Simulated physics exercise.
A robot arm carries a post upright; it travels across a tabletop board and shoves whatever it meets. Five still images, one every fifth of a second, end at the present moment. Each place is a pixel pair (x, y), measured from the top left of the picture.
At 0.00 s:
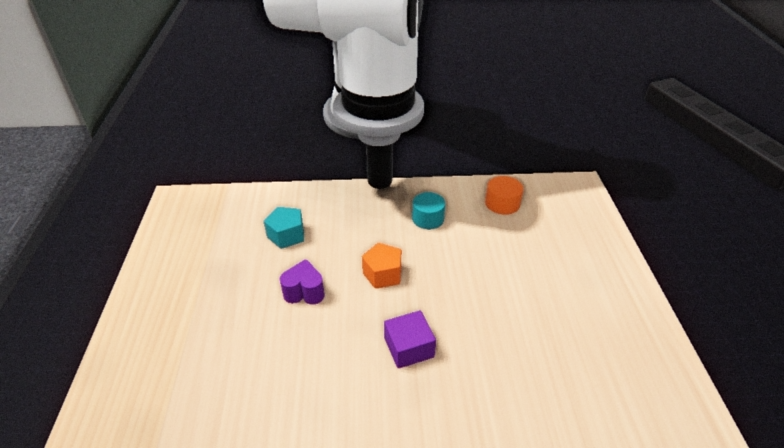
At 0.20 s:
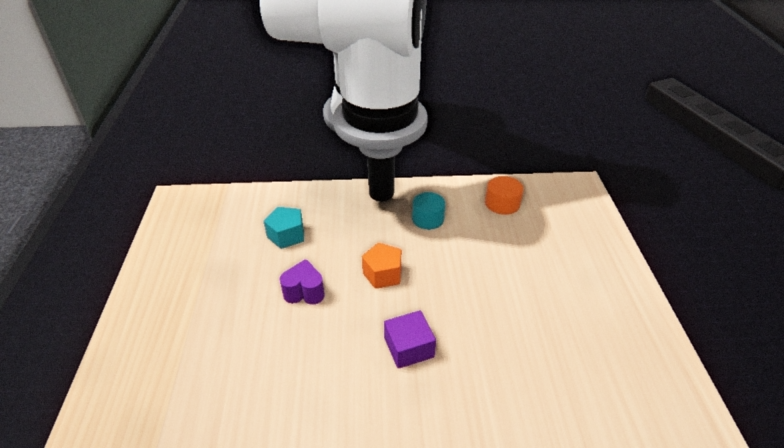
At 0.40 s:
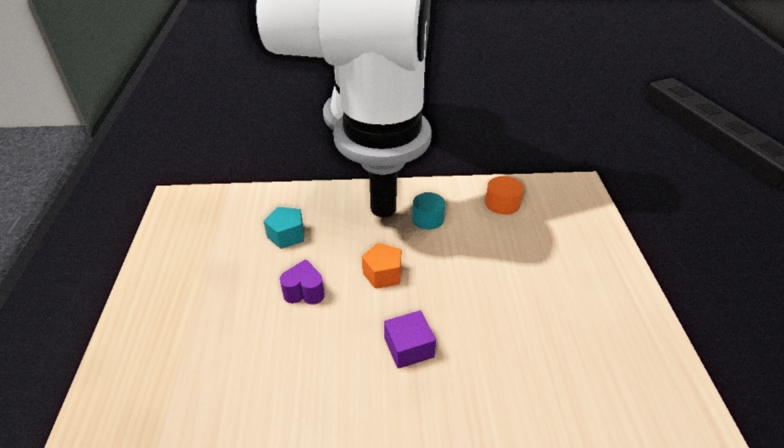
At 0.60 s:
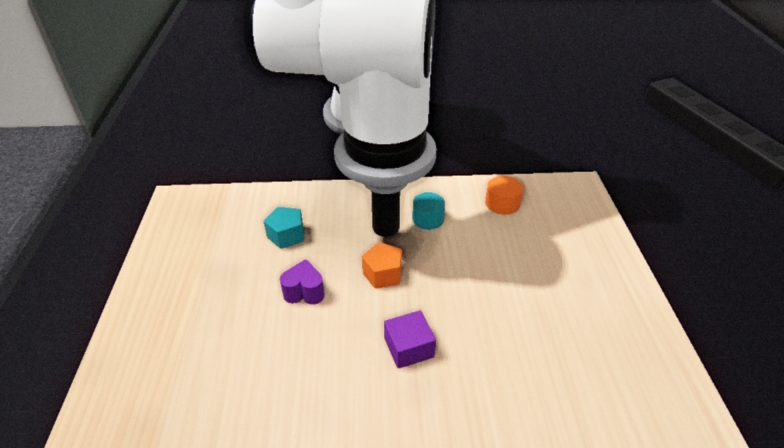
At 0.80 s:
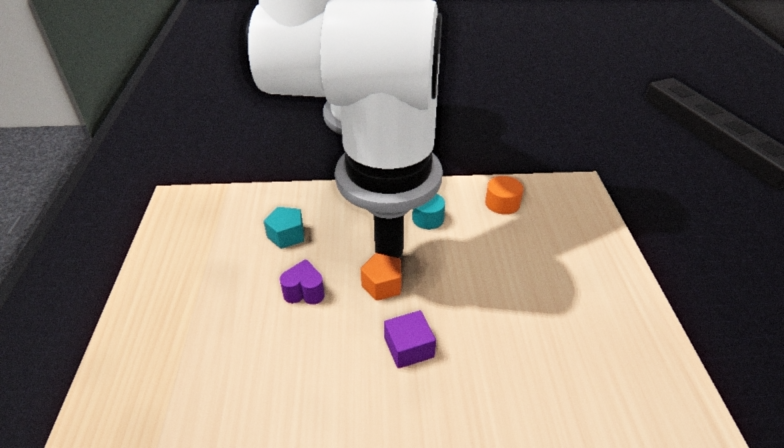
On a wooden board, a robot arm's black post moves forward and nudges an orange pentagon.
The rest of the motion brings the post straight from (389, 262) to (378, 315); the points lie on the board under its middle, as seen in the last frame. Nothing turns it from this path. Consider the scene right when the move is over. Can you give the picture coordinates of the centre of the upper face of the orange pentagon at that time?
It should be at (371, 326) by then.
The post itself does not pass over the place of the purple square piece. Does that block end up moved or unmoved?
Moved off its spot.
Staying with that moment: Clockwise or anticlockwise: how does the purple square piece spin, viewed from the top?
The block turns counter-clockwise.
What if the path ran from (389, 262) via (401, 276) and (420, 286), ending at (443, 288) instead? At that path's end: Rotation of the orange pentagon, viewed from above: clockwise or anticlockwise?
Answer: Clockwise.
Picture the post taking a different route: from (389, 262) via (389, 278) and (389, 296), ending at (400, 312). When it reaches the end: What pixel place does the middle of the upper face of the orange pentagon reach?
The centre of its top will be at (373, 315).
What follows on the original path. Halfway along, post (385, 278); orange pentagon (378, 296).
At the end, post (378, 306); purple heart-shaped block still; orange pentagon (371, 326); purple square piece (414, 340), turned 35° anticlockwise.
